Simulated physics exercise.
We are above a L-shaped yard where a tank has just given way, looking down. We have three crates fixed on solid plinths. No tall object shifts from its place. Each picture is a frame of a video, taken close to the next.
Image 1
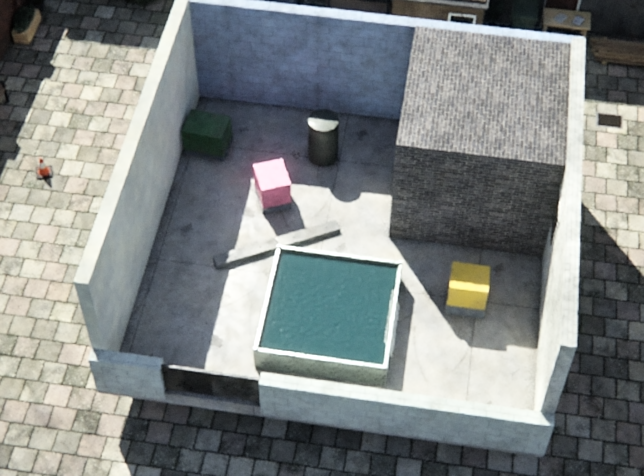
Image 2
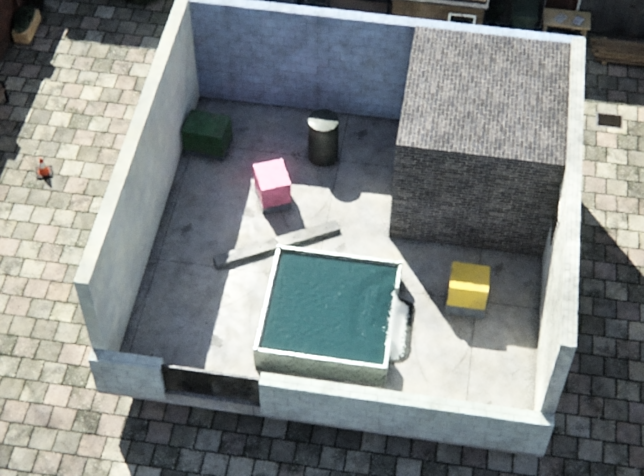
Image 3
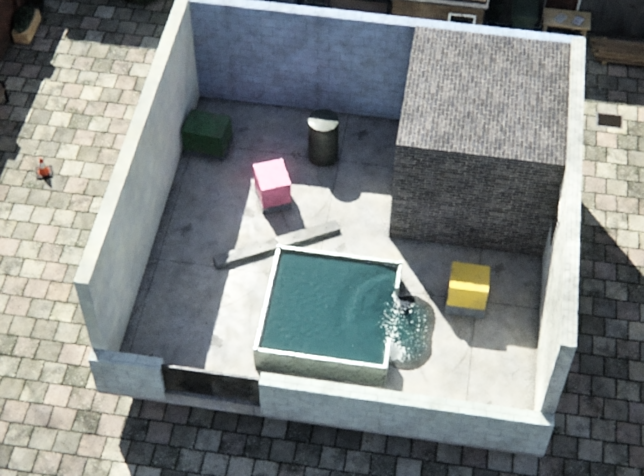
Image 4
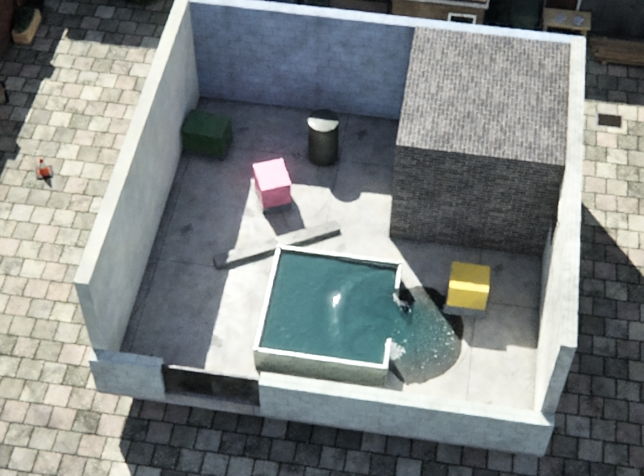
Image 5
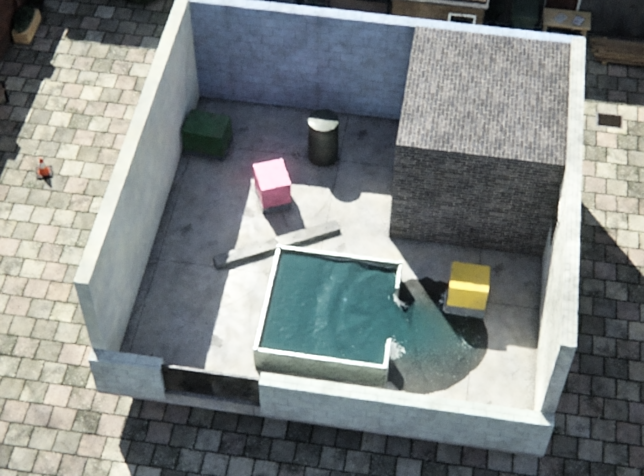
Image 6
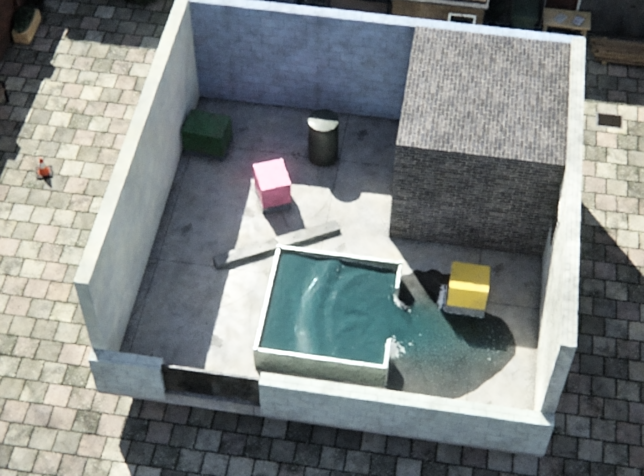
In a walled L-shaped yard seen from above, a still tank of teal water gave way on its right side, and water poured out and spread rightward across the floor around the yellow block.
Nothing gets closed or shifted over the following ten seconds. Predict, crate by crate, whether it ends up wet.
The green crate ends up dry; the pink crate ends up dry; the yellow crate ends up dry.
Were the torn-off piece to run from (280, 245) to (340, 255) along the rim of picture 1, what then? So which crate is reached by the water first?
Answer: The crate marked pink.
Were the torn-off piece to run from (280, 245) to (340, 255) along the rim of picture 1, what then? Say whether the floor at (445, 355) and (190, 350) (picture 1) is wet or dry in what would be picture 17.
Going point by point, the first is high and dry and the second is high and dry.
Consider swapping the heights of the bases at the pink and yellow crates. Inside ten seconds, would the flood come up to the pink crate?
I'd say the pink crate is unharmed.
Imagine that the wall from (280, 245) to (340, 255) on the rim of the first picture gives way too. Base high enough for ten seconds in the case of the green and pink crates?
Note: Green crate is overtopped; pink crate is overtopped.
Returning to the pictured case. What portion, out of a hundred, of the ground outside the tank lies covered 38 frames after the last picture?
Around 45 percent.
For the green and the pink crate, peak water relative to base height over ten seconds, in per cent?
I'd say 20 per cent for the first one and 20 per cent for the second.
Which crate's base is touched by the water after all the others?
Note: The one in green.
A moment on, water covers 20 % of the floor; the green crate not reached, the pink crate not reached, the yellow crate water round its plinth.
Next, water covers 20 % of the floor; the green crate not reached, the pink crate not reached, the yellow crate water round its plinth.
Then, water covers 30 % of the floor; the green crate not reached, the pink crate not reached, the yellow crate water round its plinth.
Later, water covers 45 % of the floor; the green crate not reached, the pink crate water round its plinth, the yellow crate water round its plinth.
In the end, water covers 80 % of the floor; the green crate stayed above the water, the pink crate stayed above the water, the yellow crate stayed above the water.
